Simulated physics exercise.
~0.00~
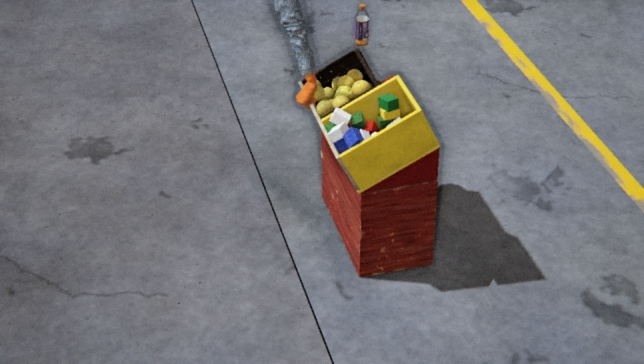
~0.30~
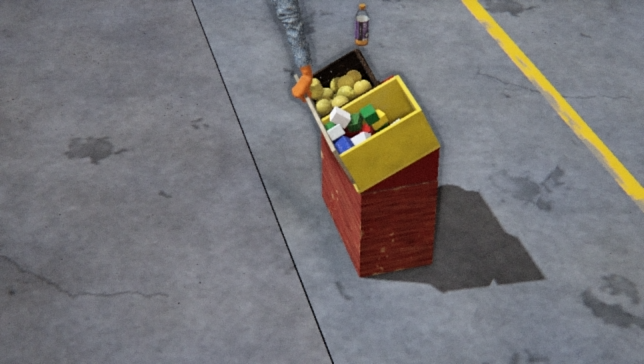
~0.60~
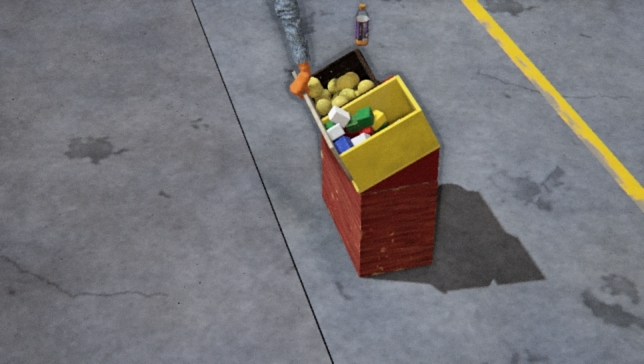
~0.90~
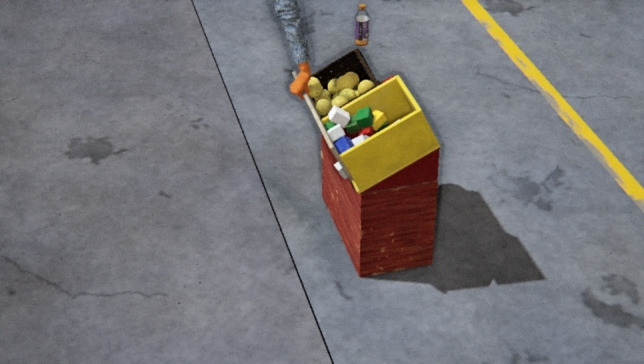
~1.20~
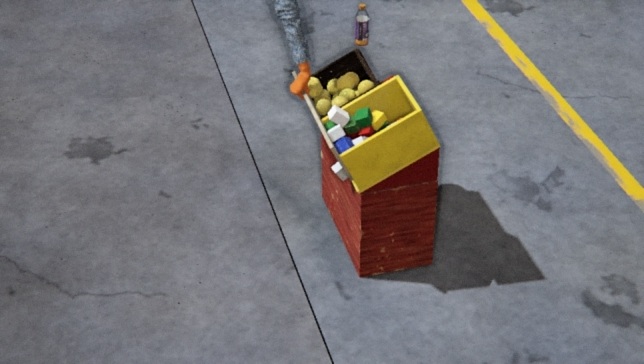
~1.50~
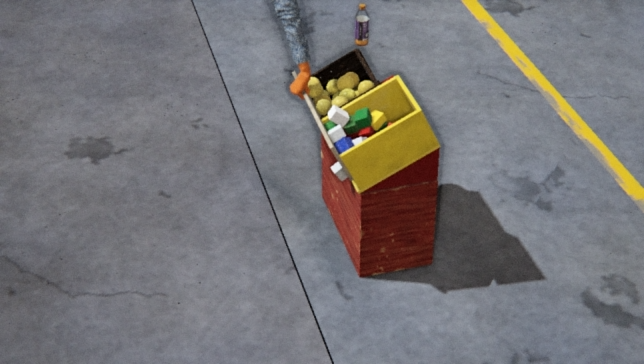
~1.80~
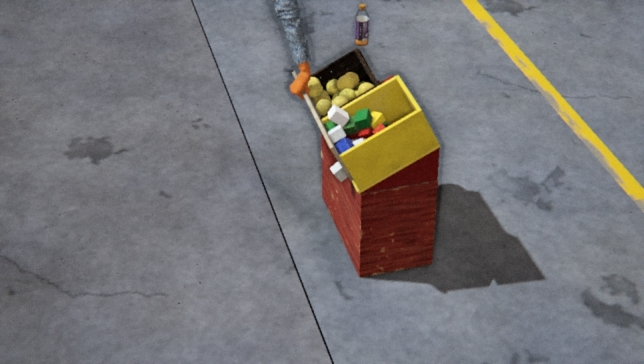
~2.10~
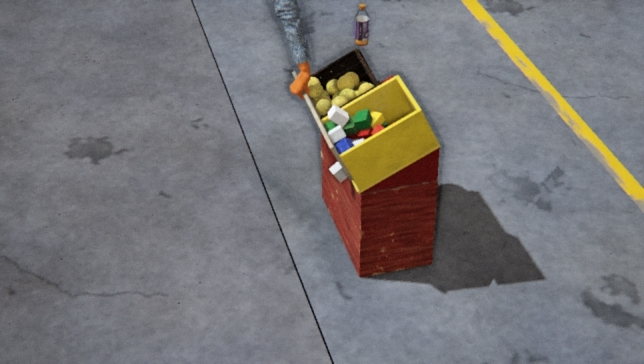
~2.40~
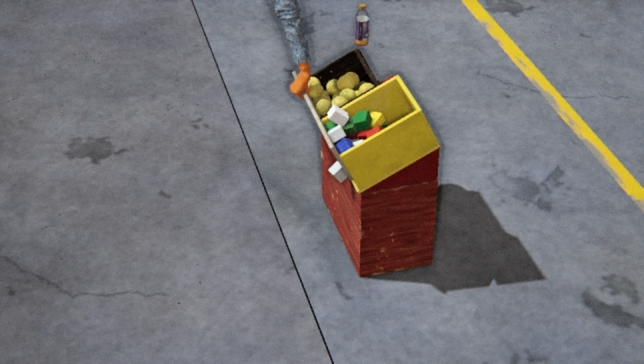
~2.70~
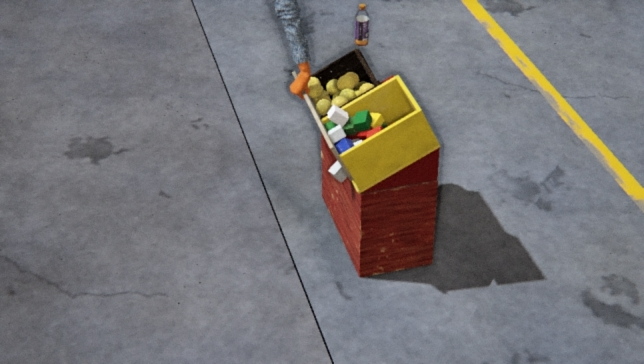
To begin with, a yellow bin of colourful toy bricks and a black bin of yellow apples sit tilted down to the left on a red stand, while a grey-sleeved arm with an orange hand reaches to the black bin's upper corner. The hand shifts slightly left and the bricks slump toward the low side, with the apples settling a little too. A pale brick then shows at the yellow bin's lower left edge and stays there. After that the hand holds still and the loads barely stir. At the end, nothing has fallen to the ground.
